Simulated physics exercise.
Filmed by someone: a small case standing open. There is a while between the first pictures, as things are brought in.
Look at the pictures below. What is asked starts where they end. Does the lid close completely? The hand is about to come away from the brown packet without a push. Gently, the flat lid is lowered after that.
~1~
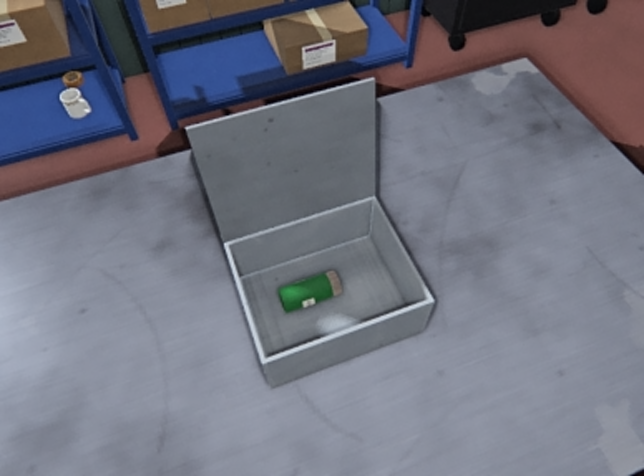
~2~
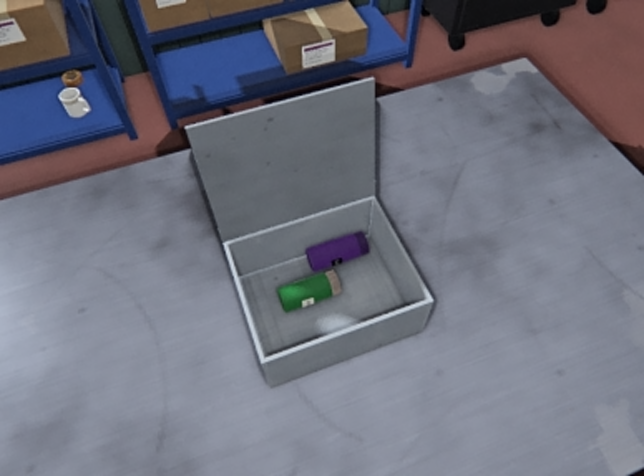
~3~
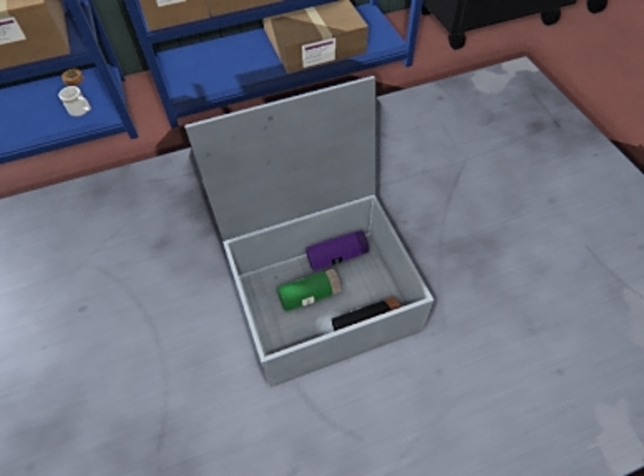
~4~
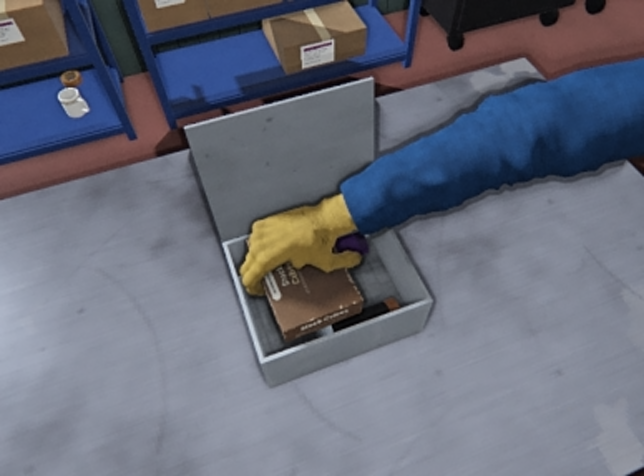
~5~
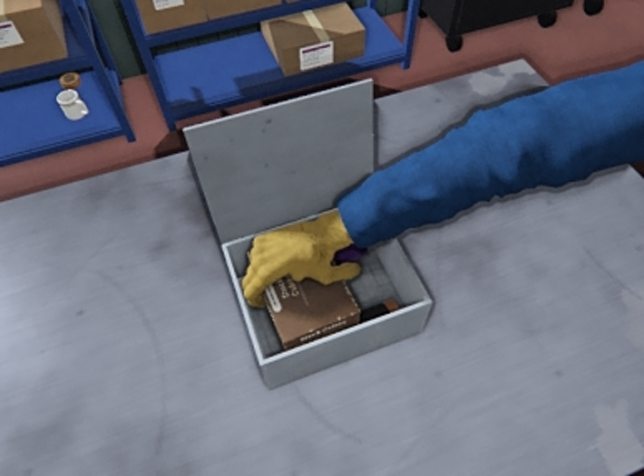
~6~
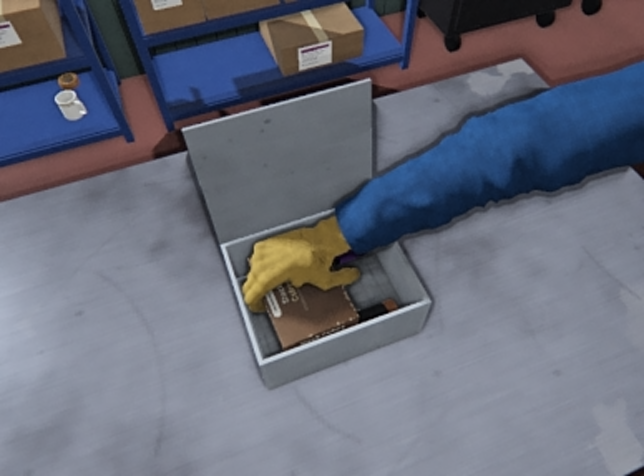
Result: Lid down.
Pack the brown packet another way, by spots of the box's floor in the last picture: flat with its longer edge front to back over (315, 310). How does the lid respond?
Then the box lid comes to rest down.
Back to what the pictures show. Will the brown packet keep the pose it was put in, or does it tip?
Looking at the last picture, it is left as set.
Then, 1.40 s past the last view, lid 73° above the rim.
Then, 1.80 s past the last view, lid 37° above the rim.
Finally, lid shut; all 4 still in place. Final places as the last picture's camera would see them, brown packet near (299, 289).
